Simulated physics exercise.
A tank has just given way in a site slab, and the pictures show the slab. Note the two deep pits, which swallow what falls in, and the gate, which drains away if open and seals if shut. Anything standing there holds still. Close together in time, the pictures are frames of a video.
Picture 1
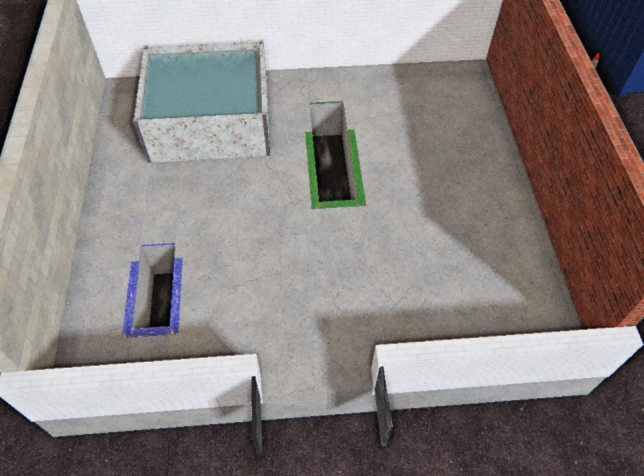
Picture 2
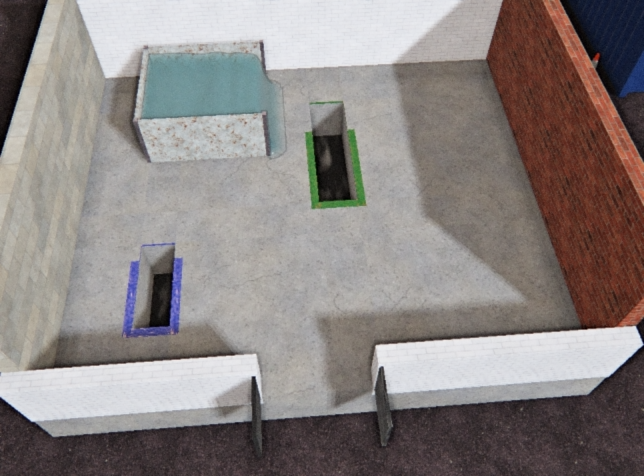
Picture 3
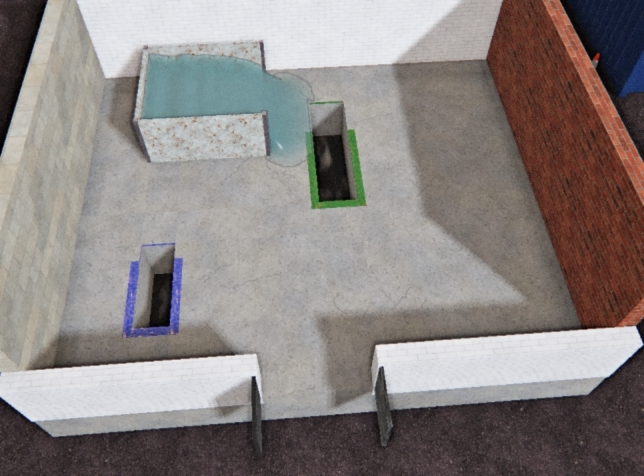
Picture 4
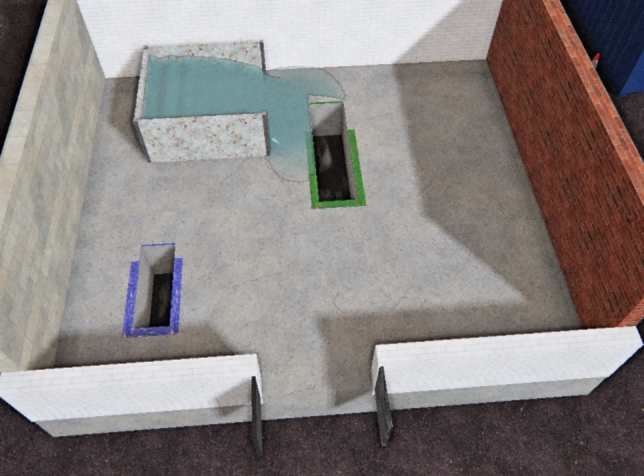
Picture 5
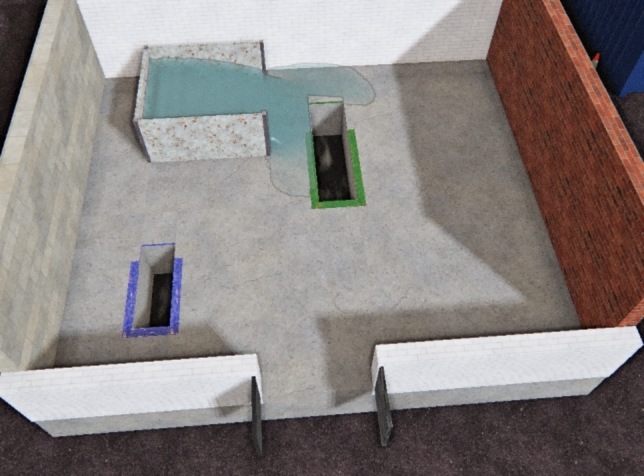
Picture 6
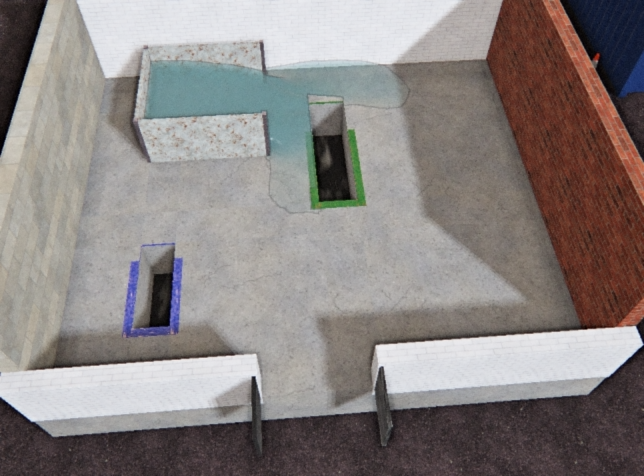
We see a walled concrete slab with two rectangular pits, one edged in green and one in blue, as water pours from the right side of a speckled tank, spreads around the green-edged pit, and extends right along the back wall.
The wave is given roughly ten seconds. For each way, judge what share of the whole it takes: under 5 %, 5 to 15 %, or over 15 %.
Shares: The gate takes under 5 %; the blue pit takes under 5 %; the green pit takes over 15 %.
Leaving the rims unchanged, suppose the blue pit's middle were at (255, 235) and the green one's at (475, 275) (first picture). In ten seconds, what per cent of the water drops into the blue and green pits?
Roughly, in per cent: Blue 2, green 55.
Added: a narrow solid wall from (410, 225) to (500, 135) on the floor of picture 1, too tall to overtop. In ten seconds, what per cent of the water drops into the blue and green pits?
Estimated shares: Blue 0 percent, green 75 percent.
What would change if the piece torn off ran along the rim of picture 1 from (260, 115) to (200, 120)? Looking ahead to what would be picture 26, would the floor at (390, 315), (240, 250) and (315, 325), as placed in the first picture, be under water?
First spot submerged, second spot submerged, third spot submerged.
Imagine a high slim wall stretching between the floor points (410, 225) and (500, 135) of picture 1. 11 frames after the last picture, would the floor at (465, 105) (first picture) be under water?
Finding: Waterlogged.
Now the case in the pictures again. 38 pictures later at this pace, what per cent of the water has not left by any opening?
The share not yet gone is roughly 34 percent.
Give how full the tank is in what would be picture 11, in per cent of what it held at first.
Estimate: Around 44 per cent.
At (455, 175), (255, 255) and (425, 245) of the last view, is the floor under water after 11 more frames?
First spared, then spared, then spared.
A moment on, water covers 15 % of the floor; the gate 0 %, the blue pit 0 %, the green pit 31 %.
Next, water covers 15 % of the floor; the gate 0 %, the blue pit 0 %, the green pit 47 %.
Then, water covers 30 % of the floor; the gate 0 %, the blue pit 0 %, the green pit 58 %.
Later, water covers 50 % of the floor; the gate 0 %, the blue pit 0 %, the green pit 65 %.
In the end, water covers 60 % of the floor; the gate 2 %, the blue pit 0 %, the green pit 69 %.
